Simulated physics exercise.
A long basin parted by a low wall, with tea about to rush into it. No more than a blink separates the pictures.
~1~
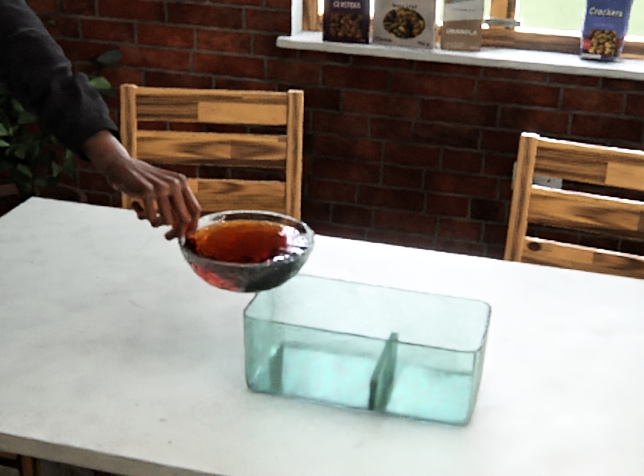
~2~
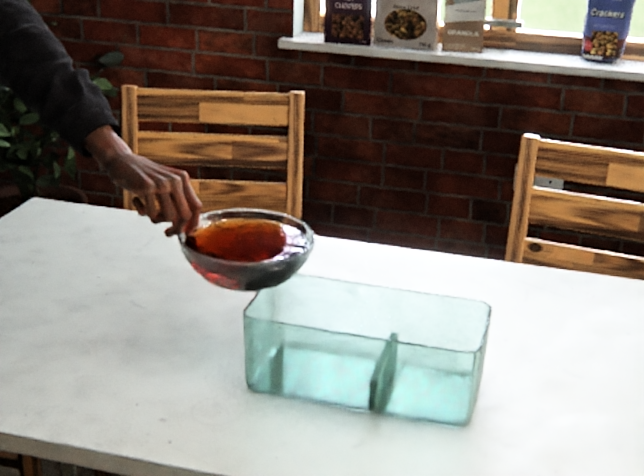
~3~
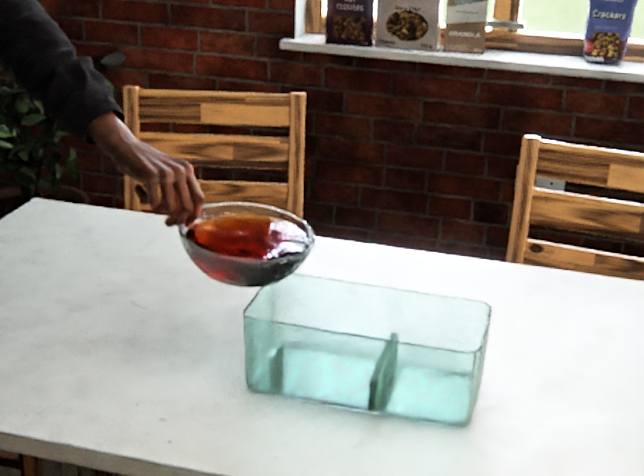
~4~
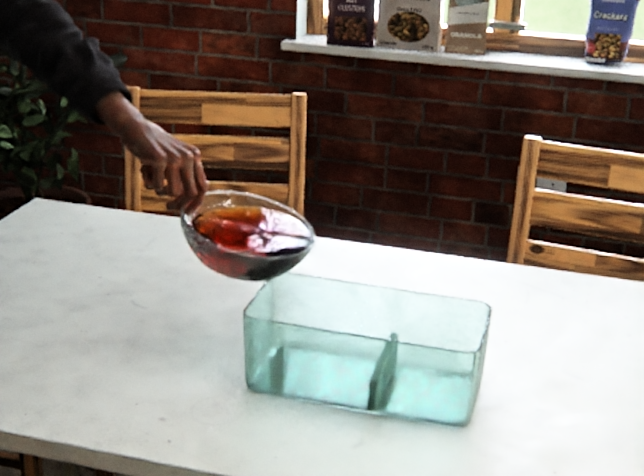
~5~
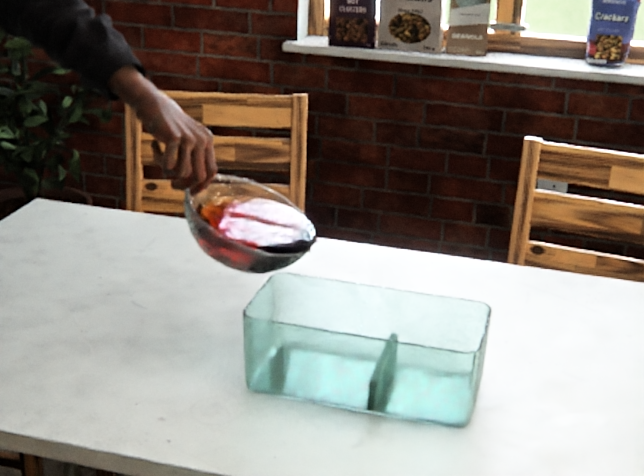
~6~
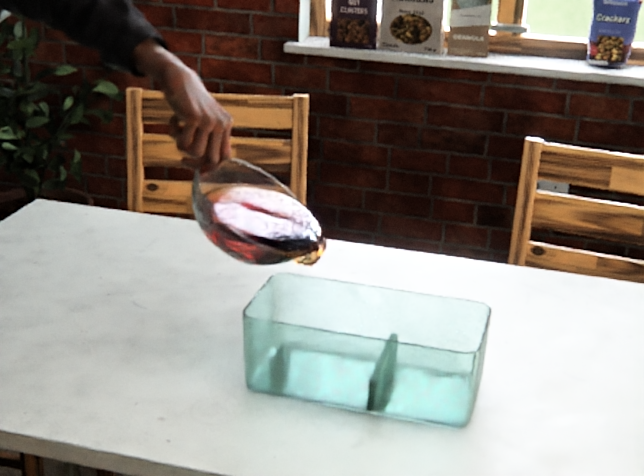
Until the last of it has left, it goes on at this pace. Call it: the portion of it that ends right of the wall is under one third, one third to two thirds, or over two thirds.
One third to two thirds.
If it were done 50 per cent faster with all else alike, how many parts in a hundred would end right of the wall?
It works out near 45 %.
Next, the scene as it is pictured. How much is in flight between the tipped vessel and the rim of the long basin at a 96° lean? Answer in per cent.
55 per cent.
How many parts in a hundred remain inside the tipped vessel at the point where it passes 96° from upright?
Some 10 per cent has not yet come out.
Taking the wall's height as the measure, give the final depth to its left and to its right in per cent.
I'd put the left at about 40 and the right at about 50.
A moment on, the tilt is 96° and 8 per cent is still to pour, 20 is left of the wall and 18 right of it.
Next, the tilt is 111° and 0 per cent is still to pour, 26 is left of the wall and 47 right of it.
Then the tilt is 111° and 0 per cent is still to pour, 34 is left of the wall and 45 right of it.
Later the tilt is 111° and 0 per cent is still to pour, 44 is left of the wall and 47 right of it.
At rest 45 per cent lies left of the wall, 47 right of it and 9 outside.
